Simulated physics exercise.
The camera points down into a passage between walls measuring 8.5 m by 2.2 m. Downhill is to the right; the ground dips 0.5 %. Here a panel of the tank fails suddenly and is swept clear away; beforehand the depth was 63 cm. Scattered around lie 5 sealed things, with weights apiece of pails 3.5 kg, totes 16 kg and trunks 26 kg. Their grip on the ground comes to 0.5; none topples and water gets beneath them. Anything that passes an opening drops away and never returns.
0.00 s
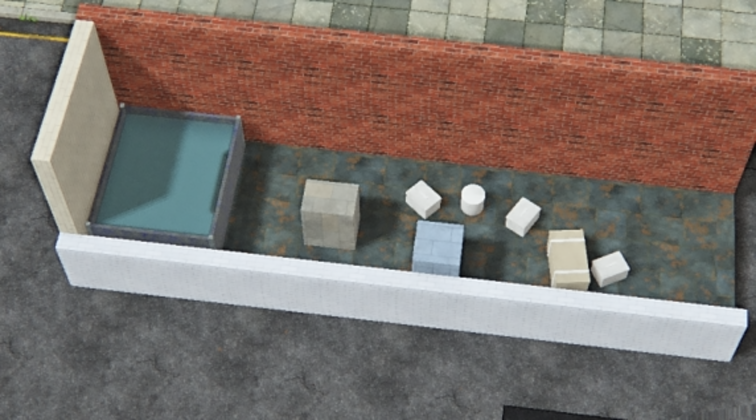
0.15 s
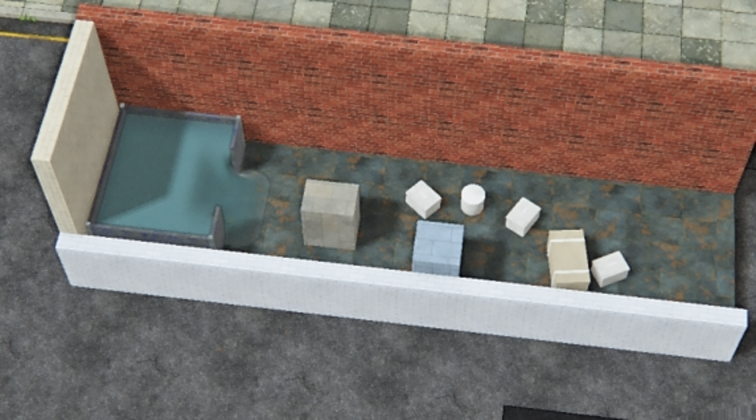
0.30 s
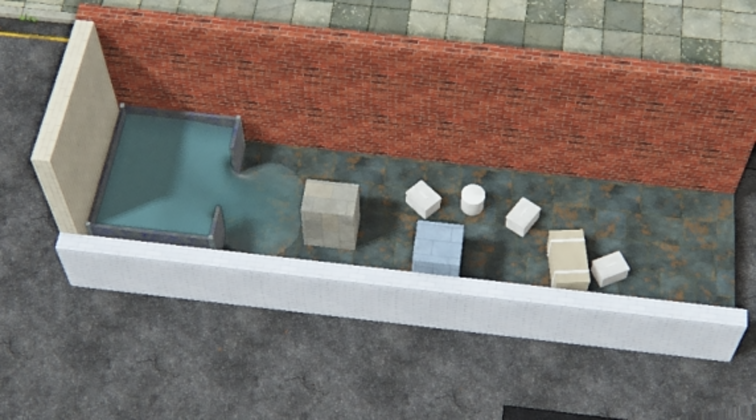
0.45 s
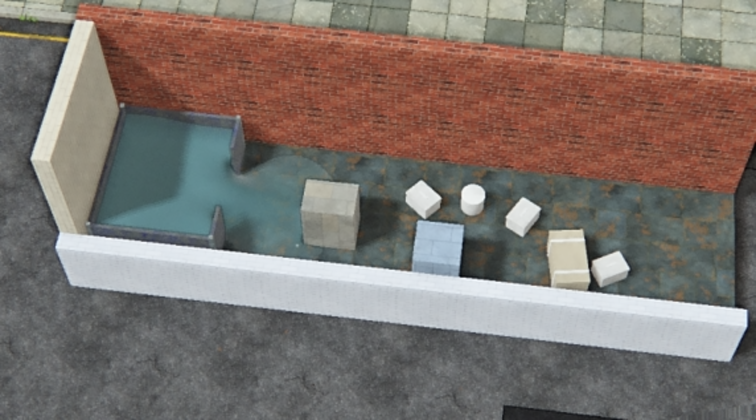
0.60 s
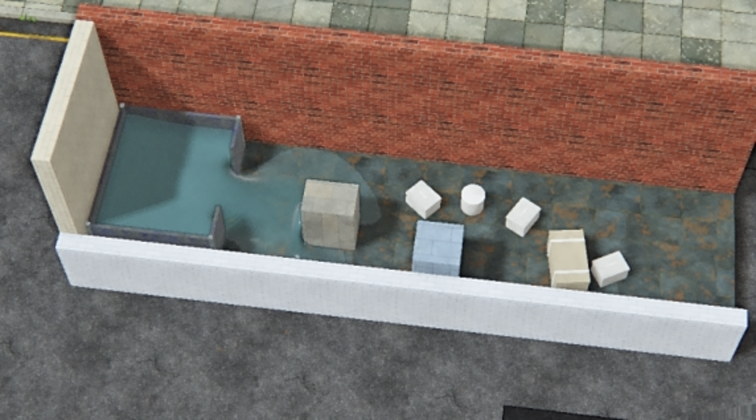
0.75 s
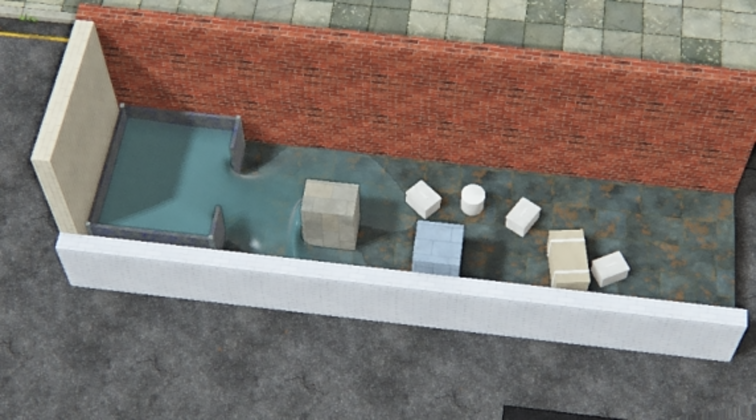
Water sits in a square tank at the left end of a walled passage, then pours through a gap that opens in the tank's right side. It spreads rightward across the dark floor, reaches the grey block and flows around it, while the blocks and white pieces stay still.
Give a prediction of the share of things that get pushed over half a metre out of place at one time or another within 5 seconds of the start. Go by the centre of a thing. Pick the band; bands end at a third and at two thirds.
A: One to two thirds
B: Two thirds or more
One to two thirds.
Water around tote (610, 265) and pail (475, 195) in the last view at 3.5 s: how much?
Around 1 cm and 5 cm.
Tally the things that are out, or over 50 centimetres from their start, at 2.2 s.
By my reckoning, 2.
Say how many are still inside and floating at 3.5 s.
Count: 0.
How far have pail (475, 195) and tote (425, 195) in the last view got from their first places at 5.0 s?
In turn: 140 cm, 150 cm.
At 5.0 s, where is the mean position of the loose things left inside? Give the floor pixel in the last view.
(562, 266).
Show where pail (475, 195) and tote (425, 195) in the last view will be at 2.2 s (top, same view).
They end up about (510, 209) and (487, 209) in the last view.
After 1.1 s 0 of 5 are over 50 cm from their spots; 0 afloat.
After 2.2 s 2 of 5 are over 50 cm from their spots; 0 afloat.
After 3.5 s 2 of 5 are over 50 cm from their spots; 0 afloat.
After 5.0 s 3 of 5 are over 50 cm from their spots, and 3 have been at some point; 1 afloat.
